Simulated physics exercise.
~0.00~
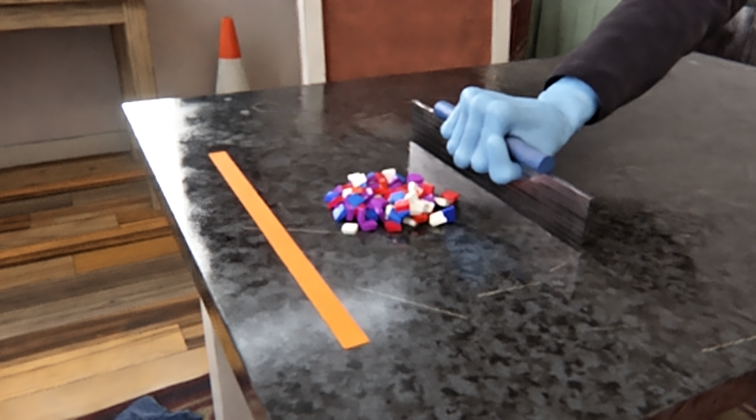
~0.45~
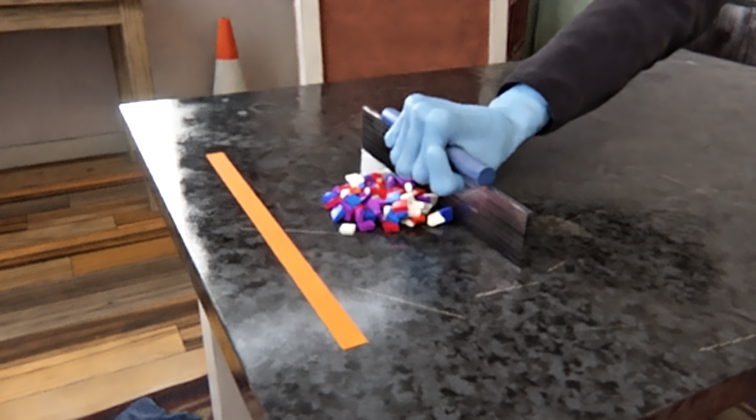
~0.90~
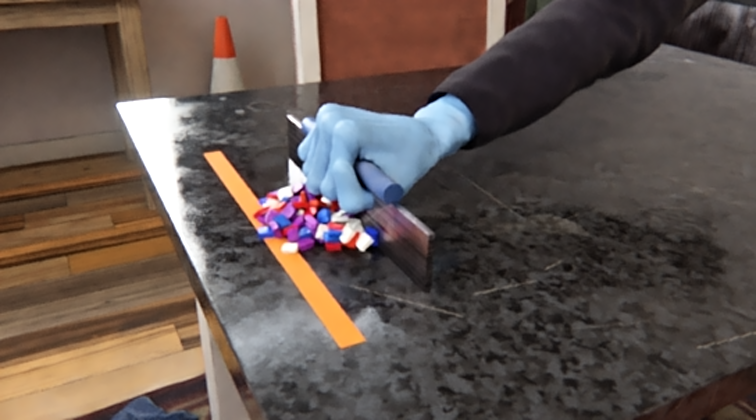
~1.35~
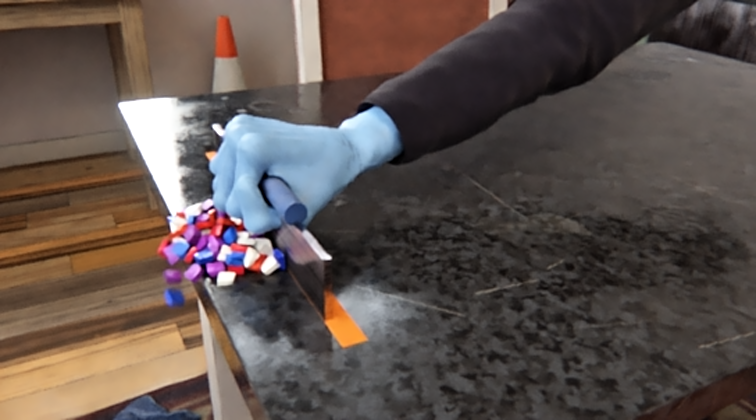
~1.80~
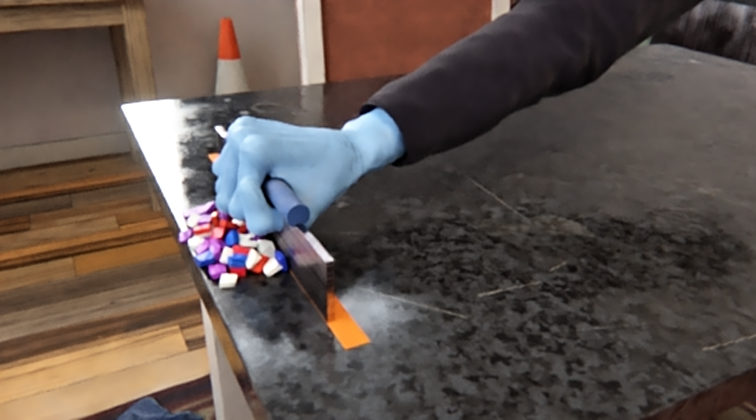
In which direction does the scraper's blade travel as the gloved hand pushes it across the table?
The blade moves to the left, towards the orange strip and the table's edge.
